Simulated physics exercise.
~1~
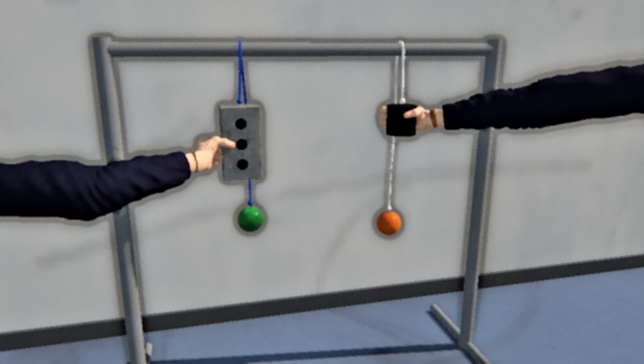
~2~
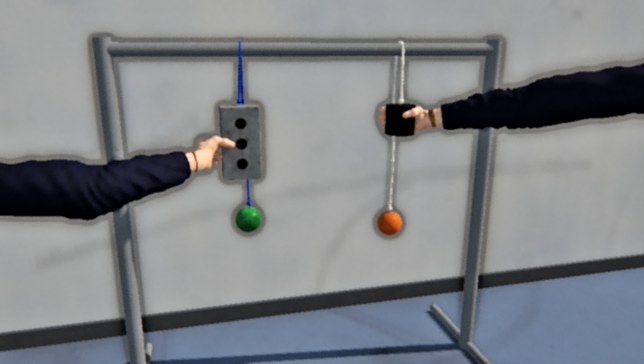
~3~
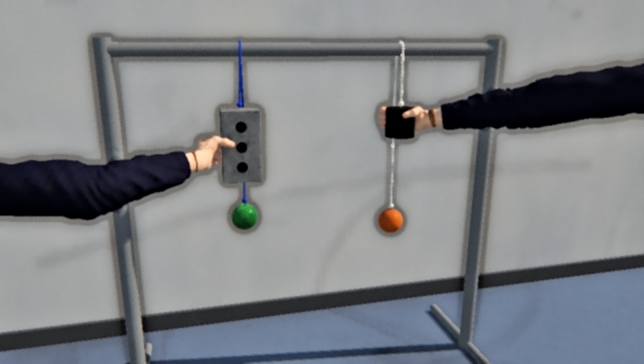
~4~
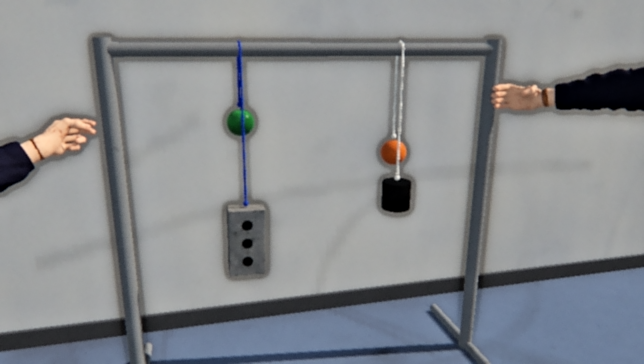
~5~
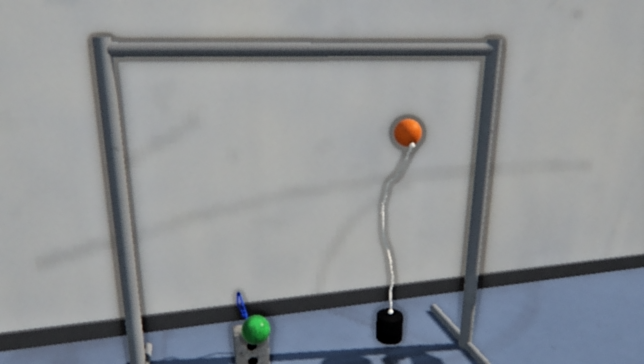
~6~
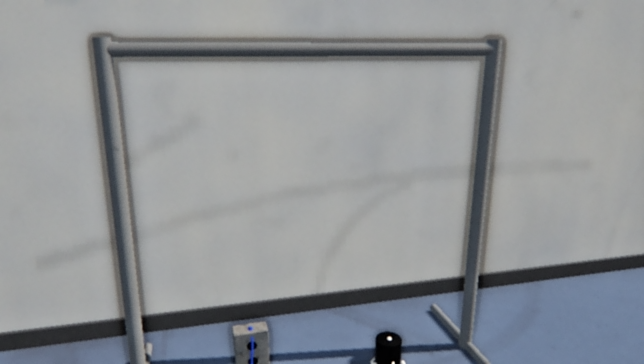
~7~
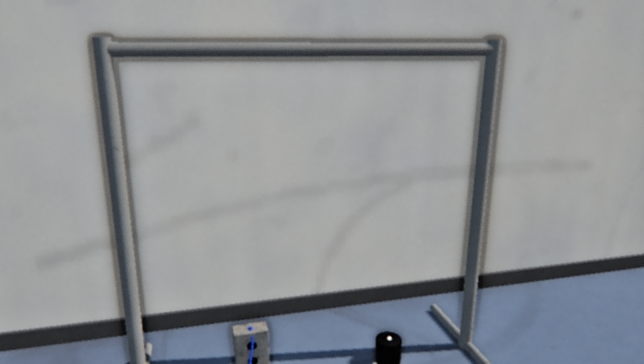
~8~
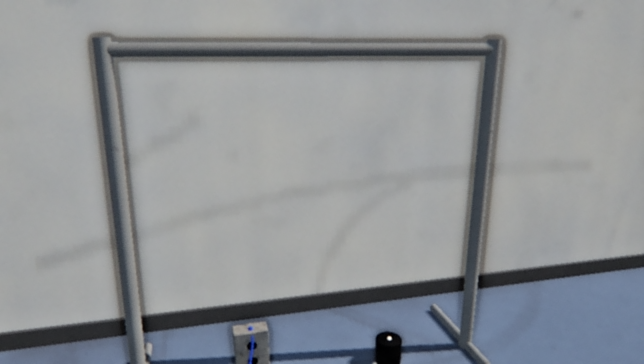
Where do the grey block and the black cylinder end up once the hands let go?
Both end up on the floor beneath the rail. The grey block runs down and the black cylinder drops too, pulling its cord off the rail.
